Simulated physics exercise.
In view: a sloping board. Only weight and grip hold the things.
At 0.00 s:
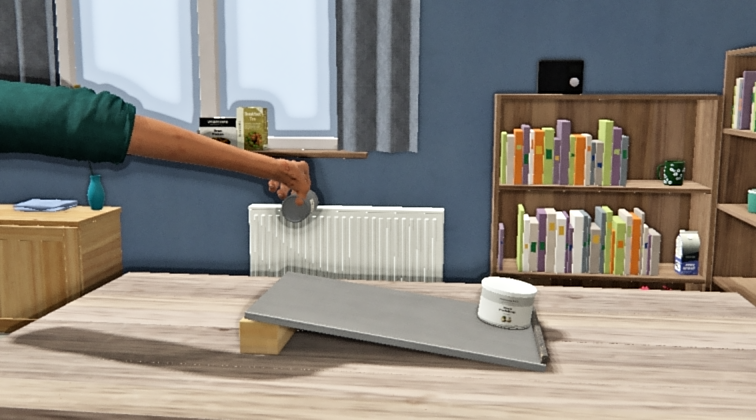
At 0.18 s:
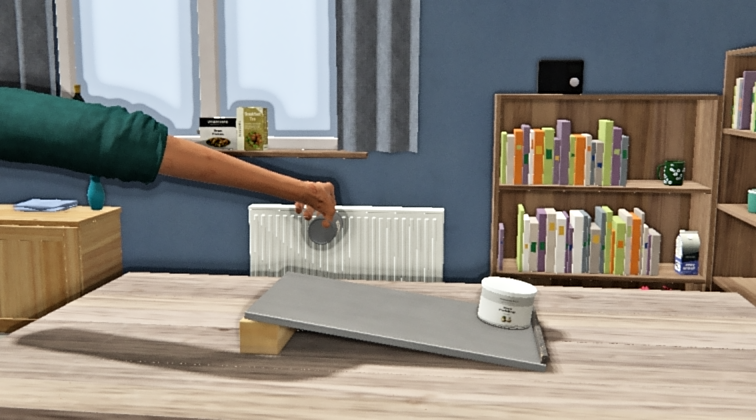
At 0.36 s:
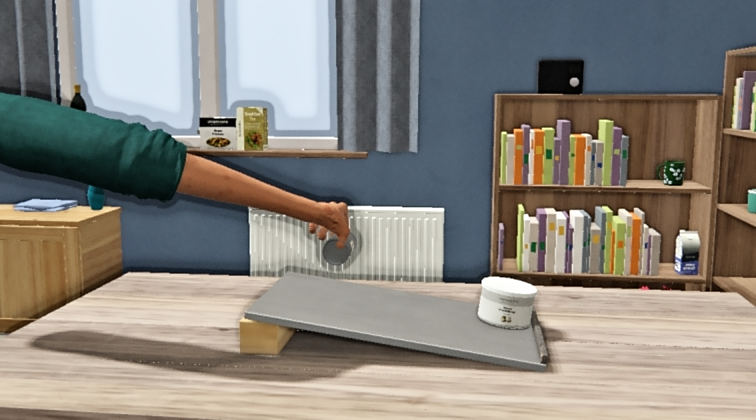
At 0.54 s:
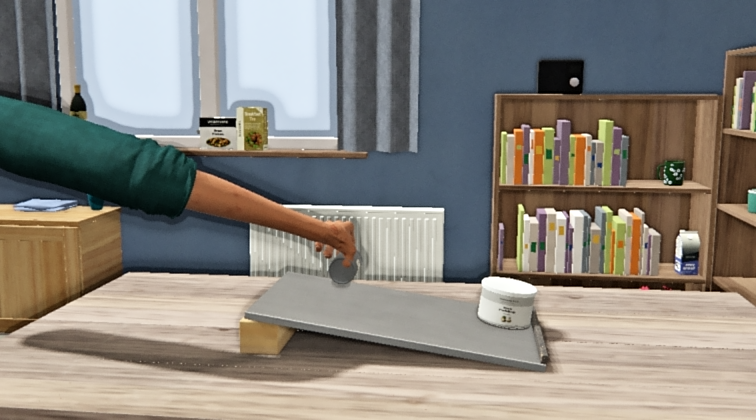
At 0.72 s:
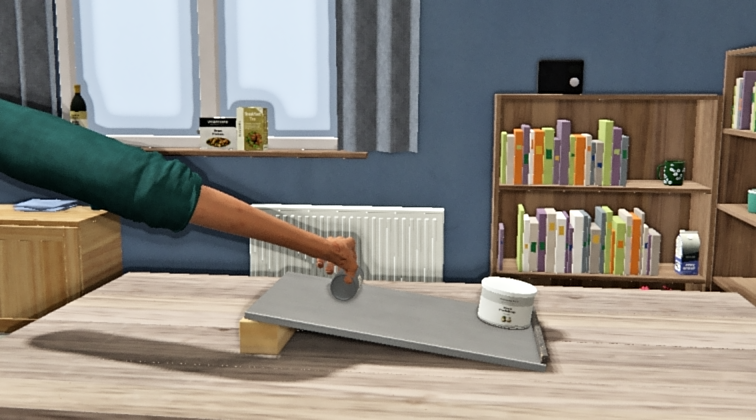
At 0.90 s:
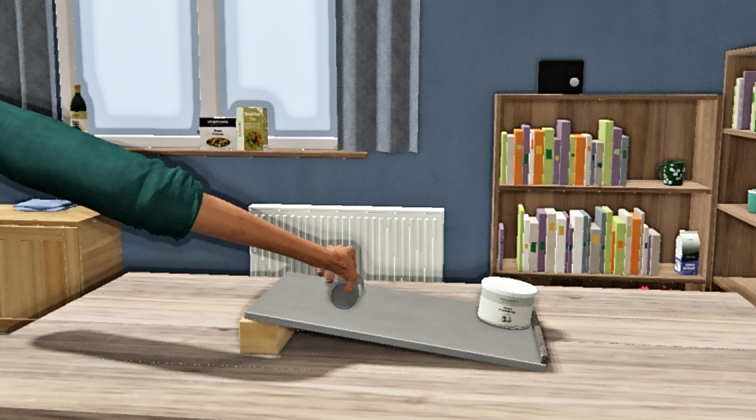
An arm in a dark green sleeve reaches in from the left over a pale wooden table, seen from the front in a blue-walled room with a window, radiator and bookshelves. A grey board slopes down to the right from a wooden block, with a white tub near its low end. The hand lowers a round grey shaker rightward and down onto the board, slowing, while the camera stays still.
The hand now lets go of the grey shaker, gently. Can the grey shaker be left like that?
Here the grey shaker goes downhill.
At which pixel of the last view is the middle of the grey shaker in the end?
Near (496, 318).
After 1.40 s, grey shaker rolled about its own width near (377, 295).
After 1.60 s, grey shaker rolled well along near (415, 301).
After 1.80 s, grey shaker rolled well along near (467, 311).
After 1.90 s, grey shaker rolled well along near (483, 314).
At rest (2.5 s), moved from the start, grey shaker; white tub in place. Seen from the same camera at the end, grey shaker near (496, 318). The grey shaker slides or rolls down.
